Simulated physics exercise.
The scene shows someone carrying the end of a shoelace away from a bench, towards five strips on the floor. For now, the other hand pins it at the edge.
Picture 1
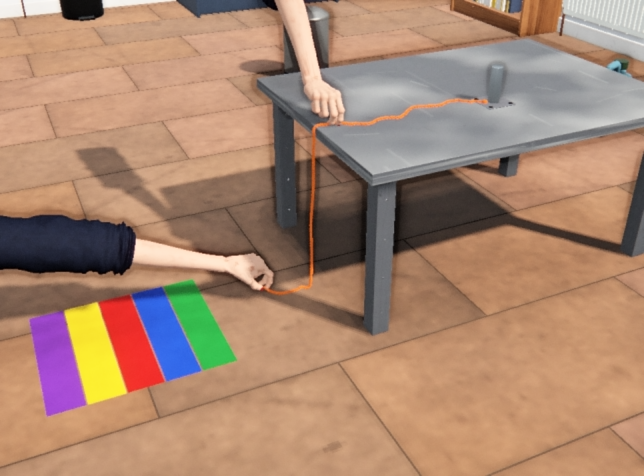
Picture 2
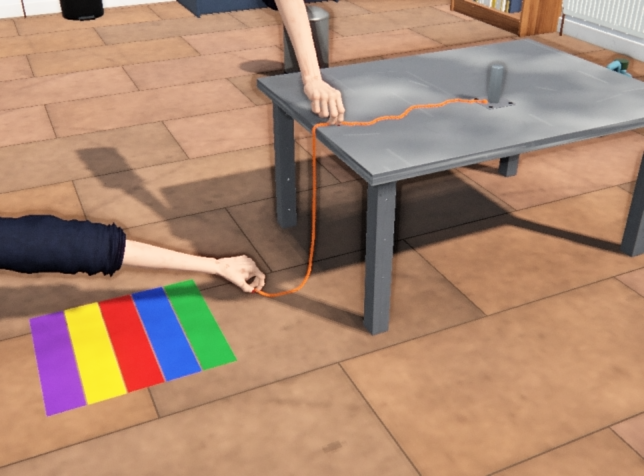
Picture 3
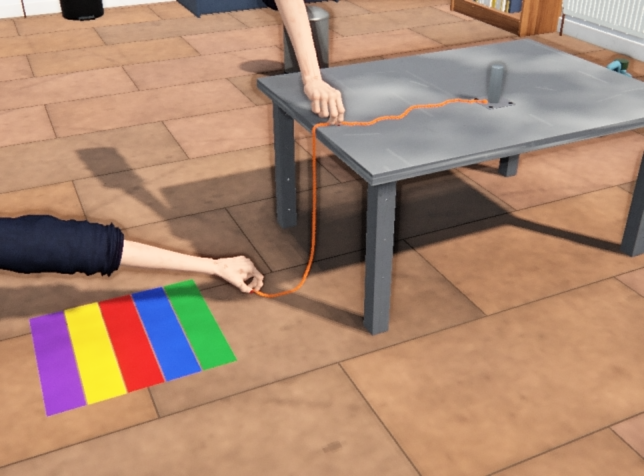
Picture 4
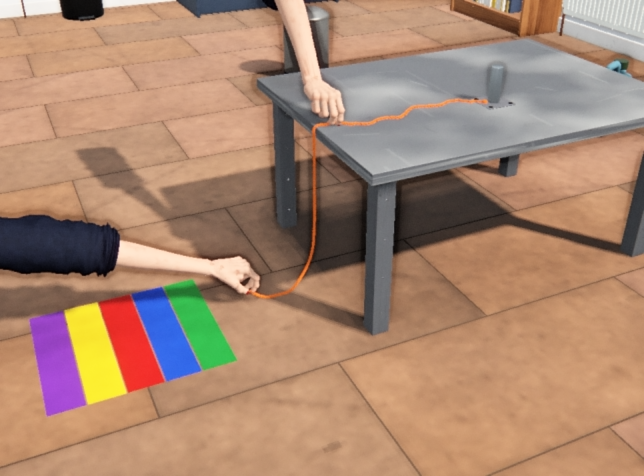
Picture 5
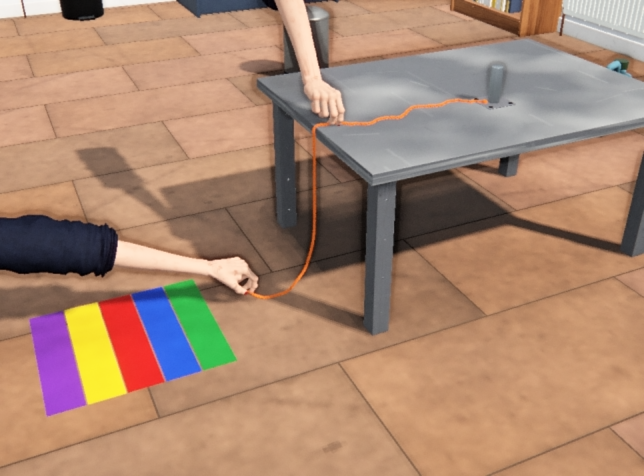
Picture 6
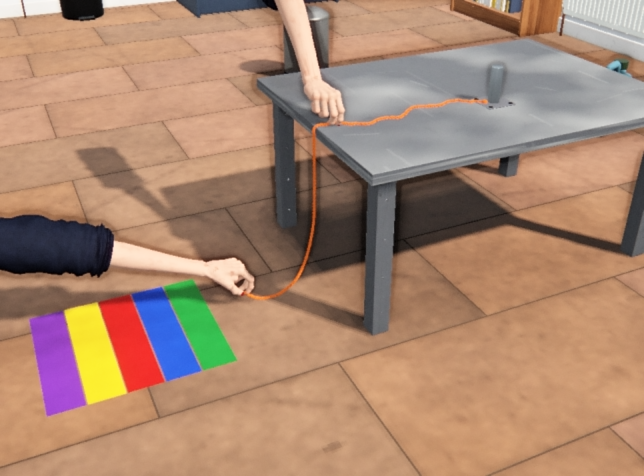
A hand at lower left, its arm in a dark sleeve, draws the end of an orange cord slightly leftward, low over a brown tiled floor seen from above at an angle by a still camera. Purple, yellow, red, blue and green strips lie beside it, left of a grey table with a small upright grey object. Another hand pins the cord at the table's edge while its hanging part shifts into a soft curve.
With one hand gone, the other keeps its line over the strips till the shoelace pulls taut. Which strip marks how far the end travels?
The red strip.
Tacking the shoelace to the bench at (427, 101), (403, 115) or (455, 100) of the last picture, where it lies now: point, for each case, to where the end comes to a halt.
Estimated spots in sequence: (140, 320), (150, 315), (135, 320).
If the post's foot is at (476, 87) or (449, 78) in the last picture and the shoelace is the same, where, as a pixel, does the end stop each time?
Near (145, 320), then near (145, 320).
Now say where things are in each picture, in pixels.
End (264, 287); green (212, 348); blue (177, 358); red (140, 369); yellow (102, 380); purple (62, 391), in the first picture.
End (255, 289); shoelace through (458, 100) (406, 112) (351, 124) (314, 161) (314, 221) (306, 279), in the second picture.
End (254, 290), in the third picture.
End (250, 291); shoelace through (458, 100) (406, 112) (351, 124) (314, 161) (315, 221) (300, 279), in the fourth picture.
End (248, 291), in the fifth picture.
End (245, 292); shoelace through (458, 100) (406, 112) (351, 124) (314, 161) (314, 221) (296, 280), in the sixth picture.
Soon after, end near (182, 308); over green.
After that, end near (148, 317); over blue.
At the stop, end near (126, 323); over red. It gets as far as the red strip.
